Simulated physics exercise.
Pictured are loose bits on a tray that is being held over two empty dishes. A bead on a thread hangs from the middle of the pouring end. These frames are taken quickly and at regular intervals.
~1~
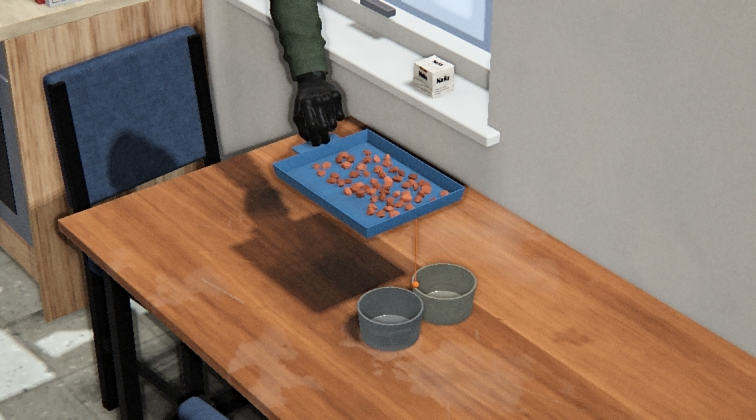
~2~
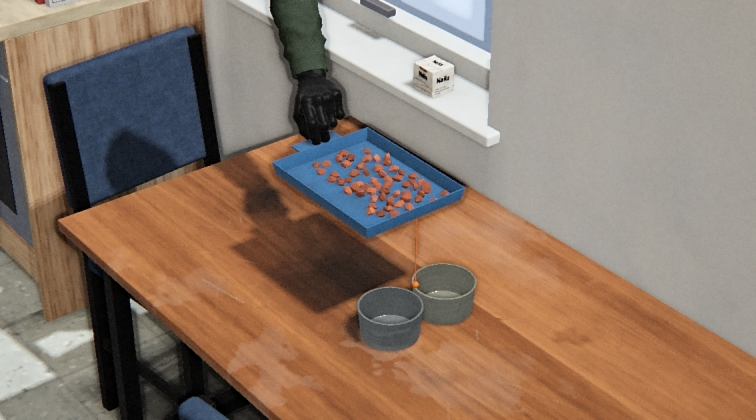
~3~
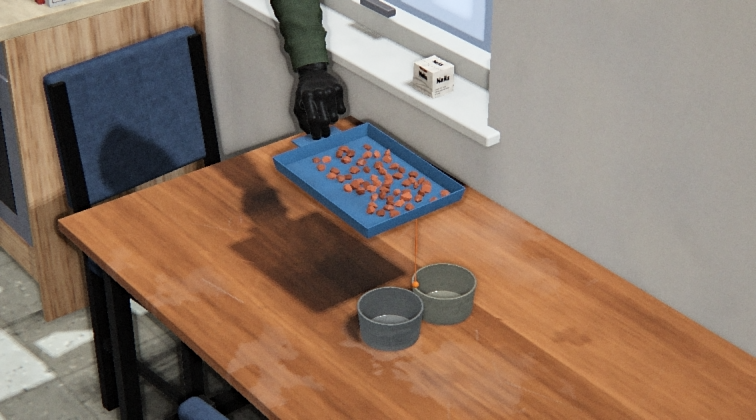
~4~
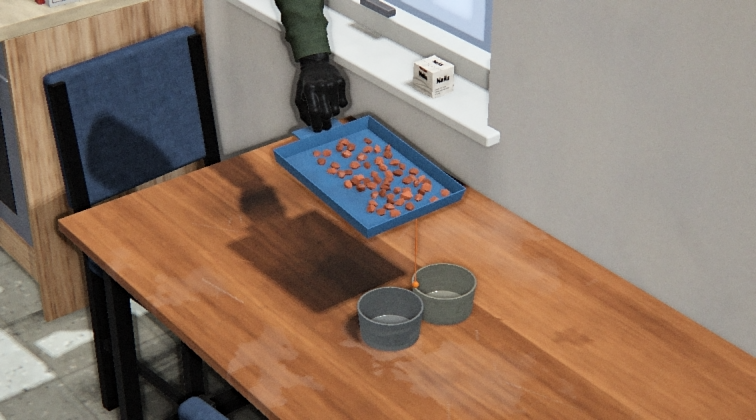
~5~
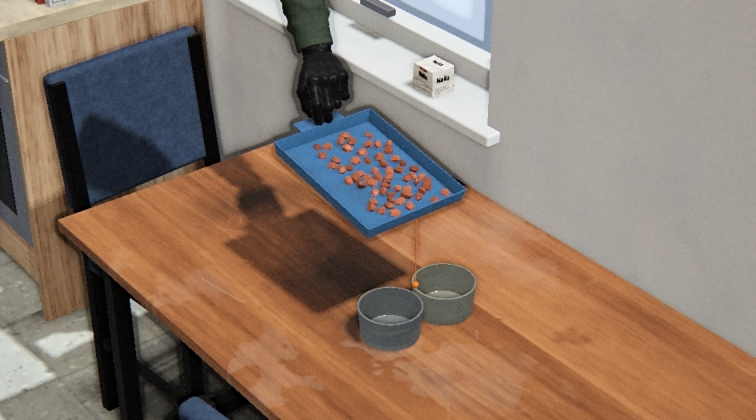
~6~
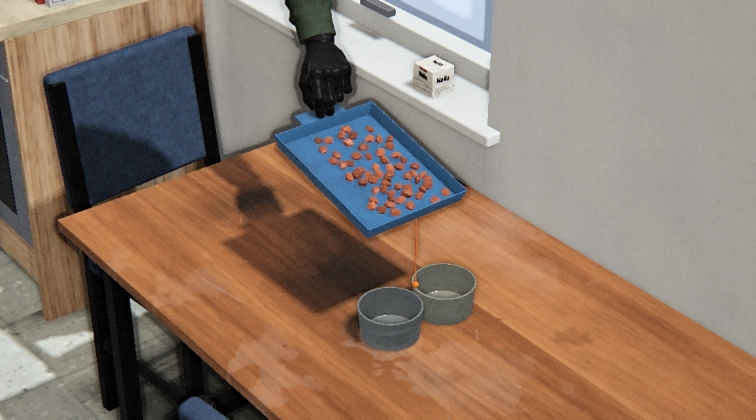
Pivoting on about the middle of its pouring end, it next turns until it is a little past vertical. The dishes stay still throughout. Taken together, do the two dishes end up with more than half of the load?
No.
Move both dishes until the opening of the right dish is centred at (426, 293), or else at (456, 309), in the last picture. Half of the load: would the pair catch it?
Try 1: A minority of it. Try 2: A majority of it.
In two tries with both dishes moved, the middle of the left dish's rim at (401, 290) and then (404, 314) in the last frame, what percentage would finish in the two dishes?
0 %, then 60 %.
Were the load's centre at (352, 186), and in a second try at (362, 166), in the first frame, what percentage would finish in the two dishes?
Respectively 20 and 20 per cent.
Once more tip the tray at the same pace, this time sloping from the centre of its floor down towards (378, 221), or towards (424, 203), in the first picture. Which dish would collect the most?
One: The left dish. Two: The dish on the right.
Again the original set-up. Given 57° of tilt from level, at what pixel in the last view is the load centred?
Roughly (418, 190).
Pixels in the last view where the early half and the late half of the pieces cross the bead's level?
Near (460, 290) and later near (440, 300).
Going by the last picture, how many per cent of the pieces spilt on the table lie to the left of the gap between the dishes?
20 %, roughly.
Just after the last frame, tray tipped steeply; every one on the tray.
A moment on, tray tipped right over; almost all on the tray; just a few outside both; just a few in the air.
Further on, tray tipped past a quarter turn; about a tenth in the left dish; about a tenth in the right dish; the larger part outside both.
When it is over, tray tipped past a quarter turn; about a tenth in the left dish; about a tenth in the right dish; the larger part outside both.
